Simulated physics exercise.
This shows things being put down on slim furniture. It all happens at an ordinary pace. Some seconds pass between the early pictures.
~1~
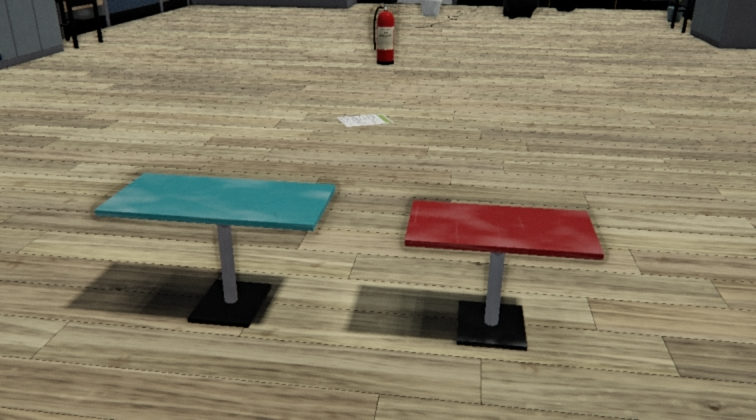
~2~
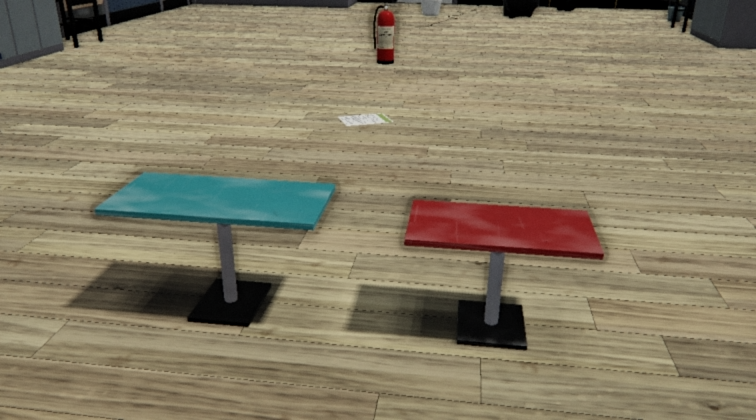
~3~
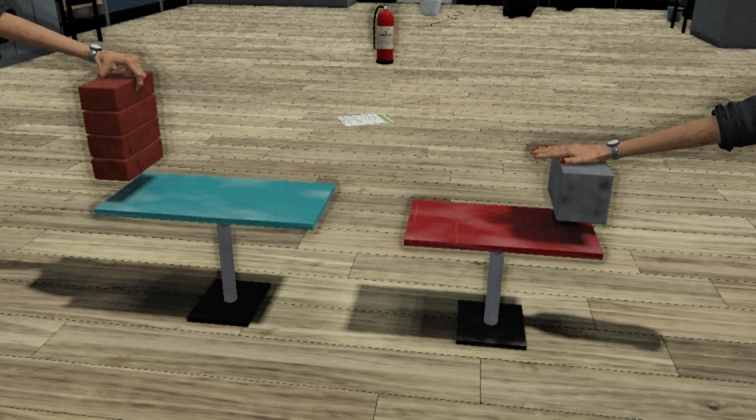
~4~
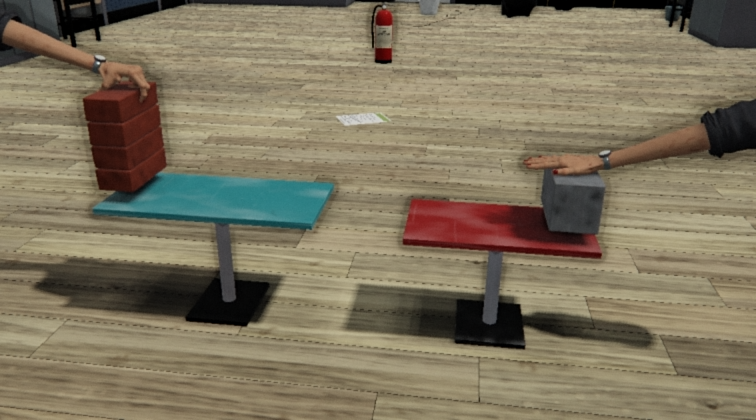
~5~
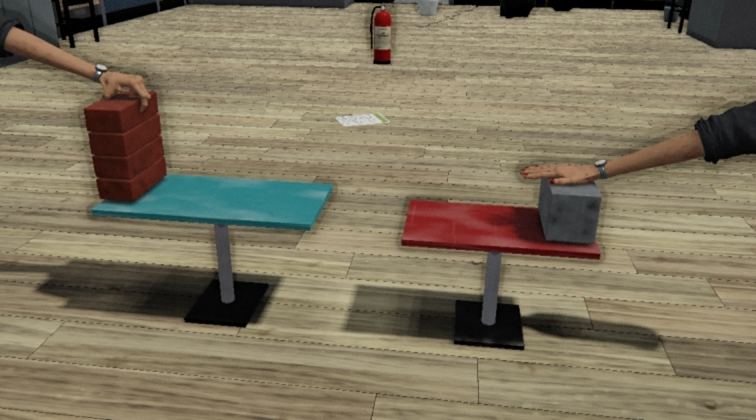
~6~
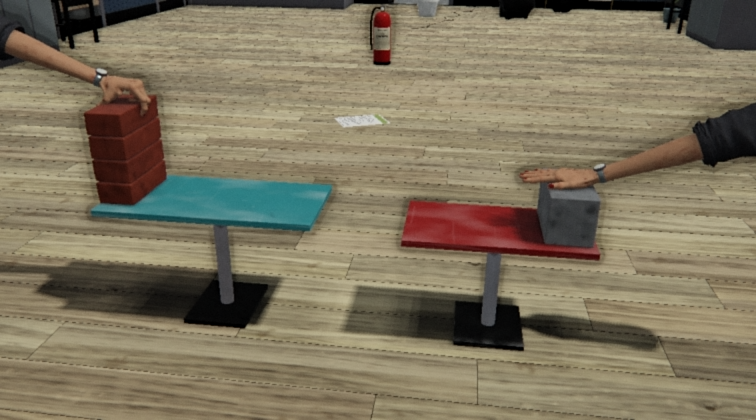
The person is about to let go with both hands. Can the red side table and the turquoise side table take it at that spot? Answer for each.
In the end the red side table tips up and the turquoise side table tips up.
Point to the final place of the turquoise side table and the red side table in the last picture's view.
The turquoise side table at (102, 220), the red side table at (612, 267).
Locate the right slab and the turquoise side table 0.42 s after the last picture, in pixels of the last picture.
First (610, 224), then (175, 194).
Then, 0.42 s after the last picture, red side table tipped 17° from how it was near (535, 226); turquoise side table tipped 21° from how it was near (175, 194).
Then, 0.64 s after the last picture, red side table tipped 61° from how it was near (611, 262); turquoise side table tipped 60° from how it was near (111, 217).
Then, 0.84 s after the last picture, red side table tipped 70° from how it was near (626, 263); turquoise side table tipped 57° from how it was near (106, 219).
At rest, the red side table goes over, near (612, 267); the turquoise side table goes over, near (102, 220).
